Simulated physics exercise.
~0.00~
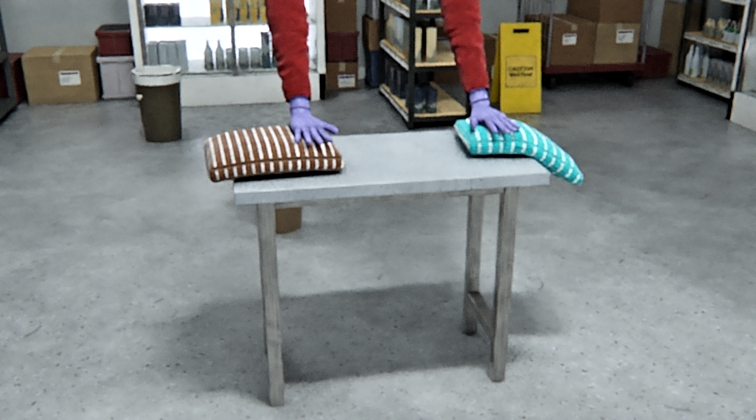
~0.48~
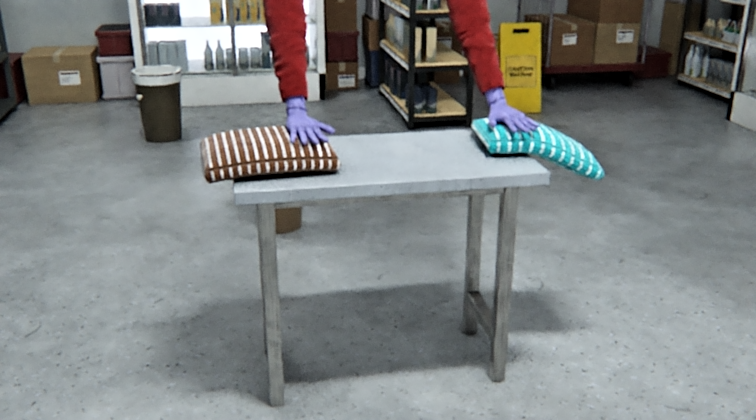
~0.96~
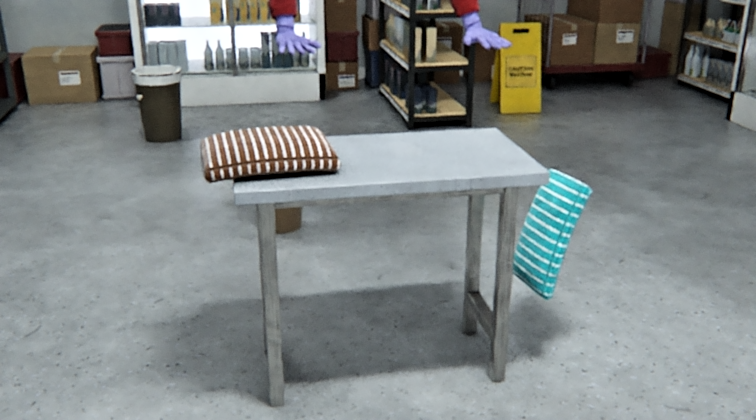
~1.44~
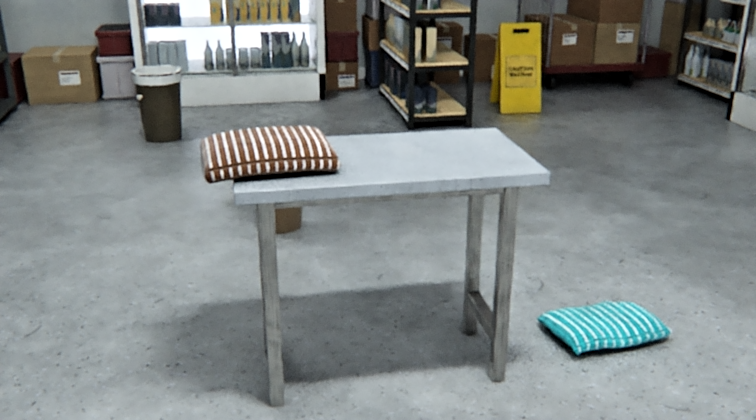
On a small table, gloved hands release two cushions, and only the turquoise one falls off.
